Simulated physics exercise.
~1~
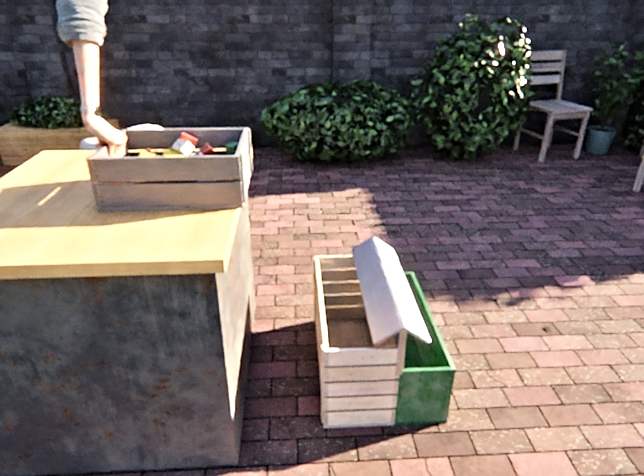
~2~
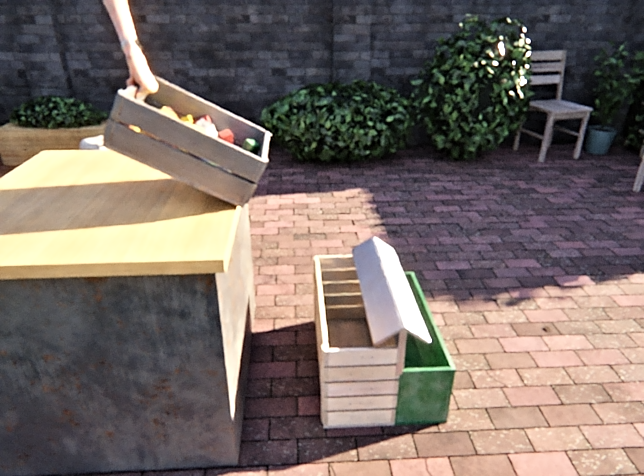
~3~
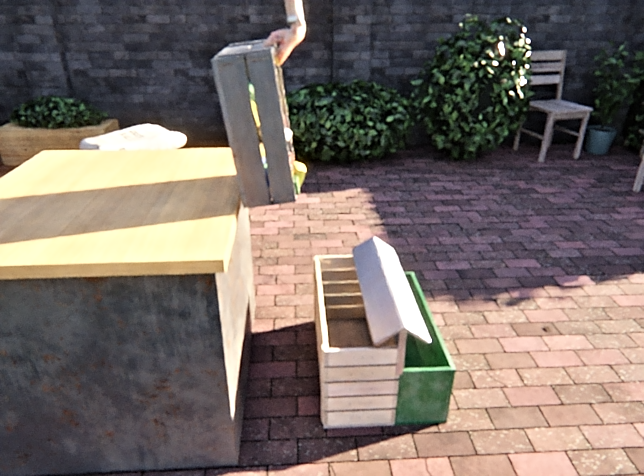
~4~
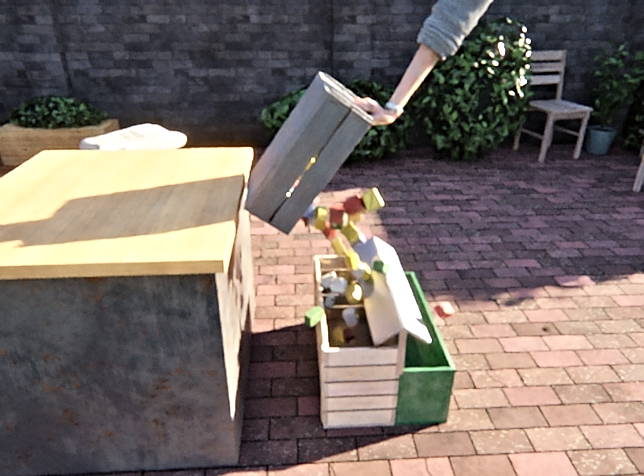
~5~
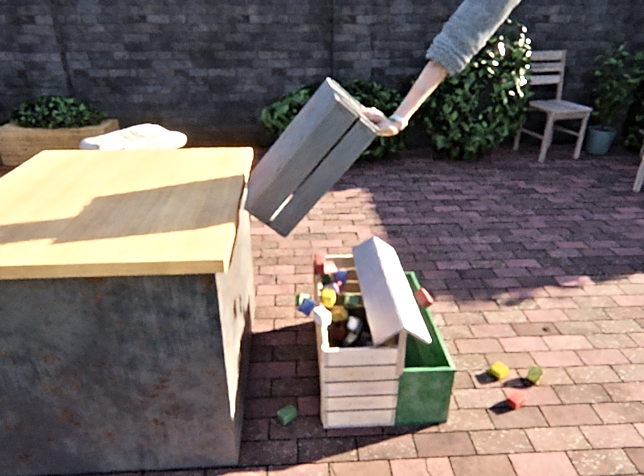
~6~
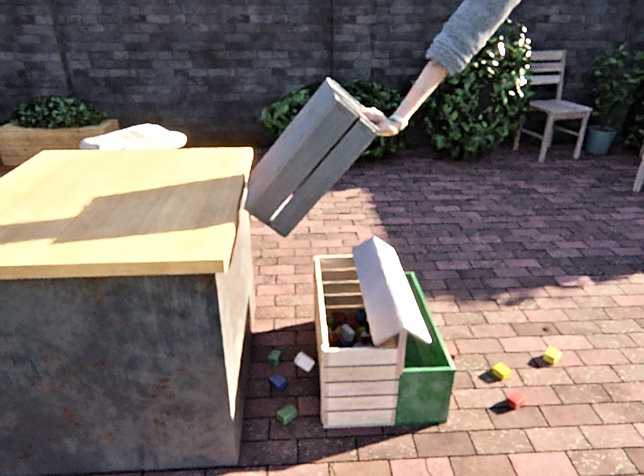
The video shows a hand lifting a grey wooden crate of colourful blocks off a bench and tipping it over two joined crates on brick paving; most blocks tumble into the pale wooden one, while a few end up scattered on the ground at either side.
